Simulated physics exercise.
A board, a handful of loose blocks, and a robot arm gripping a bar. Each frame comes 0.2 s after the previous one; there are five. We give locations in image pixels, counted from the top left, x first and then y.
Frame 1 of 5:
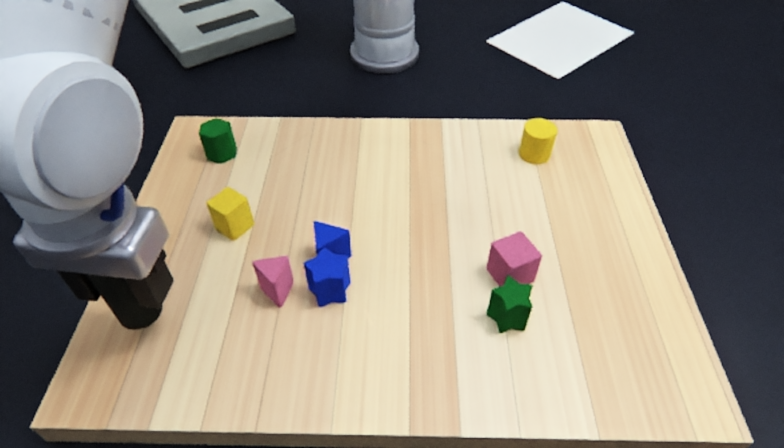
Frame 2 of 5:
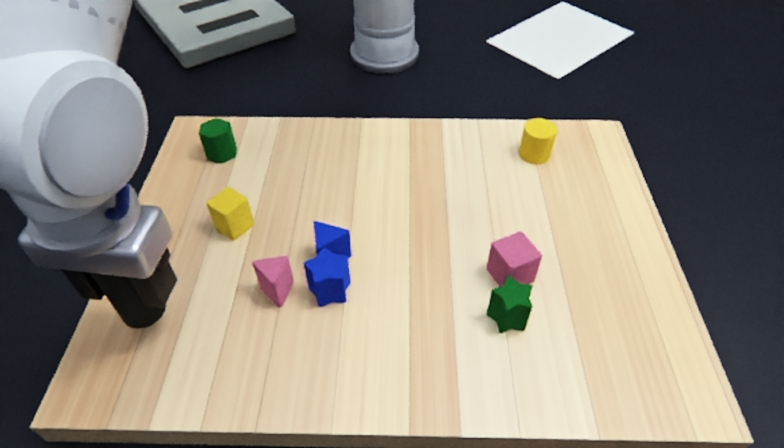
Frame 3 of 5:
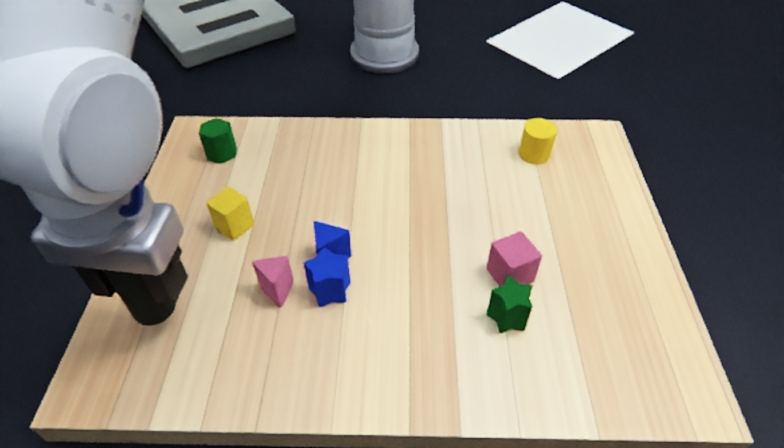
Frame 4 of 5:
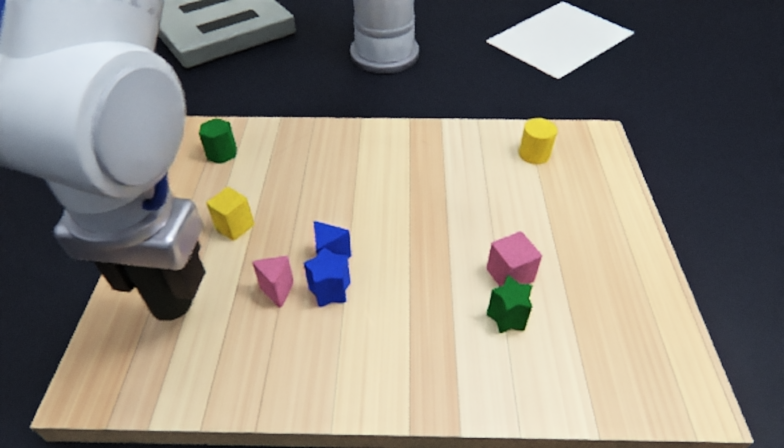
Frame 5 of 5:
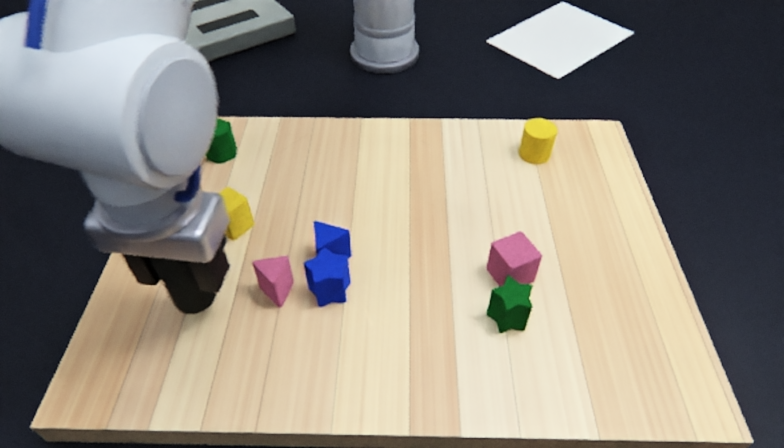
On a wooden board set on a dark surface, a white and grey robot arm holds a black tip near the left edge, with small colourful blocks scattered across the wood. The arm barely shifts at first, then glides rightward toward the pink triangular block, touching nothing while every block stays still.
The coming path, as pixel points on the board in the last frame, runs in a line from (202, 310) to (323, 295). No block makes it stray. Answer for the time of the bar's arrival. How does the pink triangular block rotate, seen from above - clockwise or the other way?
Anticlockwise.
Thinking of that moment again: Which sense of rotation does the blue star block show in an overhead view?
Clockwise from above.
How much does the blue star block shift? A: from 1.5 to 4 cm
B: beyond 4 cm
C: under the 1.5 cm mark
Correct choice: A.
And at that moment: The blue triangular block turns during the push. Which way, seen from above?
From above, it turns counterclockwise.
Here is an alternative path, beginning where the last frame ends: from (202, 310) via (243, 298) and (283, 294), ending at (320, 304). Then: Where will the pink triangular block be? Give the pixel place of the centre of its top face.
It will end up at (330, 254).
The first path, step by step. One third of the way, bar at (238, 291); nothing pushed yet.
Two thirds of the way, bar at (280, 286); pink triangular block at (306, 257), turned 15° anticlockwise; blue star block at (338, 263), turned 25° clockwise.
At the end, bar at (321, 282); pink triangular block at (333, 247), turned 20° anticlockwise; blue star block at (361, 260), turned 40° clockwise; blue triangular block at (342, 223), turned 55° anticlockwise.
